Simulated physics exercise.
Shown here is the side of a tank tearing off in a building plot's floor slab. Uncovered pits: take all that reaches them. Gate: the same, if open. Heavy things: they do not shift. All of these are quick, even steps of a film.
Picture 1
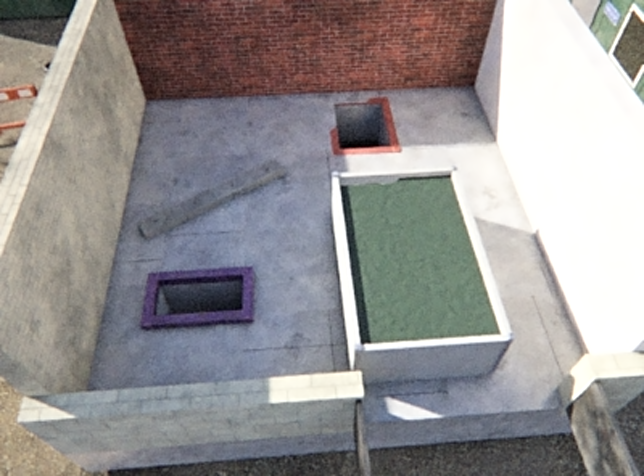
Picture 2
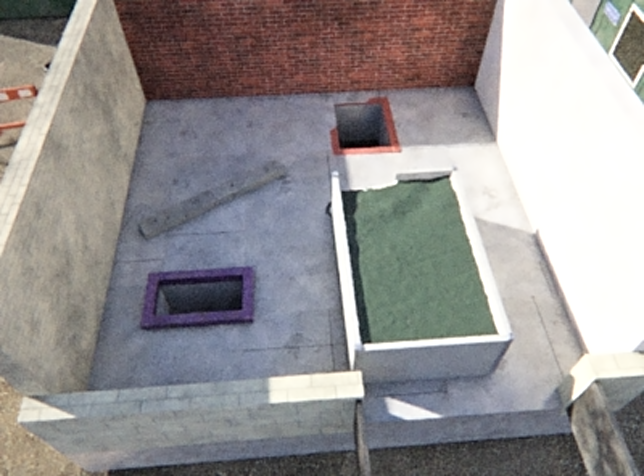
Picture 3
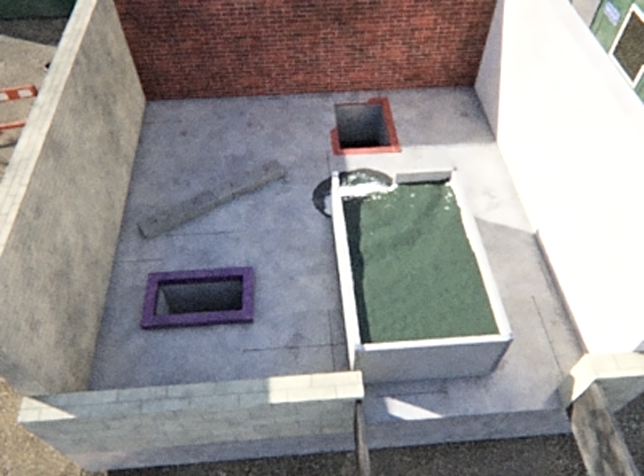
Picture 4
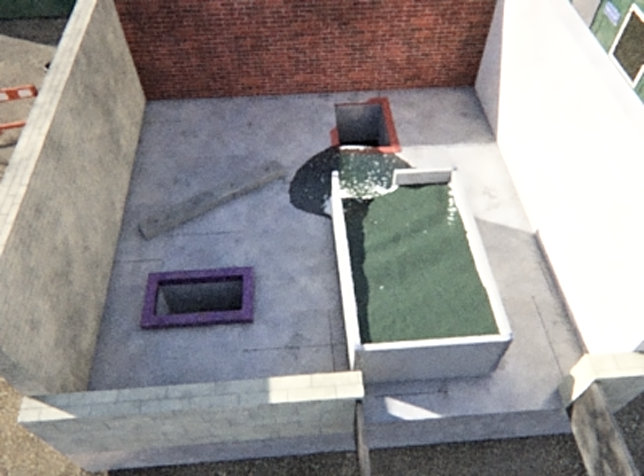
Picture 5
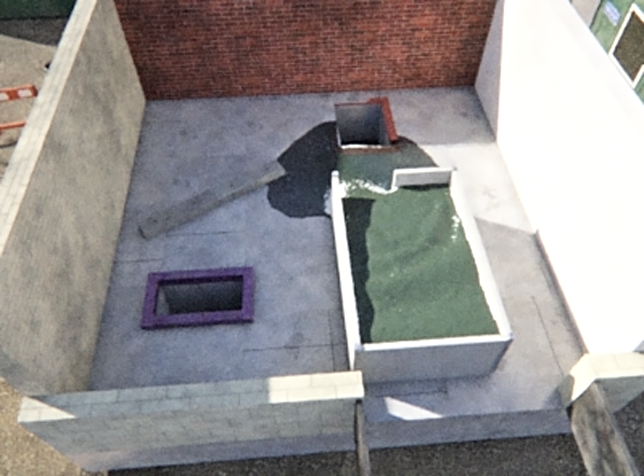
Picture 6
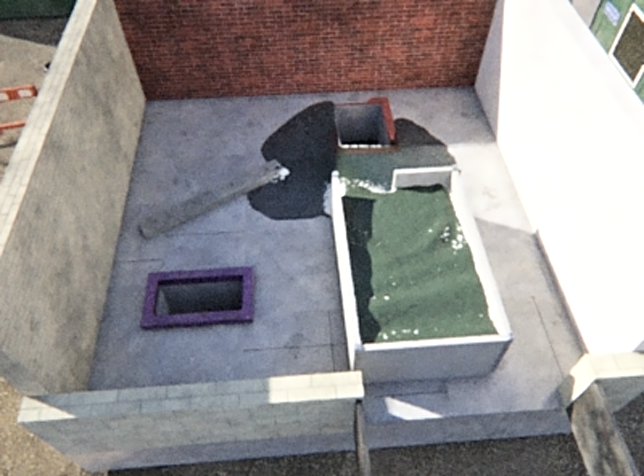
Green water broke out through the far end of the white-walled tank, then spread over the grey floor around the red-edged pit and reached the near end of the long plank on the left.
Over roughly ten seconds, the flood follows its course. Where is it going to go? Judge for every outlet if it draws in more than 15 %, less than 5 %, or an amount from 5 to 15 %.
My call: The gate draws in less than 5 %; the red pit draws in more than 15 %; the purple pit draws in less than 5 %.
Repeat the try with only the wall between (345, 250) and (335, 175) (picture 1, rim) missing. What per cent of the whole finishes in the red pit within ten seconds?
For red, it comes to 20 percent.
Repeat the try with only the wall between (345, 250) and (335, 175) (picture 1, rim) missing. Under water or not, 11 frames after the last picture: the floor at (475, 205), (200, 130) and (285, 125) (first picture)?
Well, the first is missed by the spill, the next hit by the spill, the last hit by the spill.
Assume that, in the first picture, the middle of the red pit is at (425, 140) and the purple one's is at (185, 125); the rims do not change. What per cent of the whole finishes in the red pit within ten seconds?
In per cent: Red 25.
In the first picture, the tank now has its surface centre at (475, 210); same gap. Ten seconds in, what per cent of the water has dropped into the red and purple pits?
So red takes 50 % and purple takes 0 %.
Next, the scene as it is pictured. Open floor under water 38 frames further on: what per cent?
Some 75 per cent.
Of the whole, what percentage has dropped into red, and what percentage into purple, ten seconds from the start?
About 40 %, then about 0 %.
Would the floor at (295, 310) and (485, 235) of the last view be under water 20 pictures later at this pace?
First spared, then spared.
A moment on, water covers 30 % of the floor; the gate 0 %, the red pit 7 %, the purple pit 0 %.
Next, water covers 40 % of the floor; the gate 0 %, the red pit 13 %, the purple pit 0 %.
Then, water covers 50 % of the floor; the gate 0 %, the red pit 20 %, the purple pit 0 %.
Later, water covers 75 % of the floor; the gate 0 %, the red pit 29 %, the purple pit 0 %.
In the end, water covers 90 % of the floor; the gate 2 %, the red pit 40 %, the purple pit 0 %.
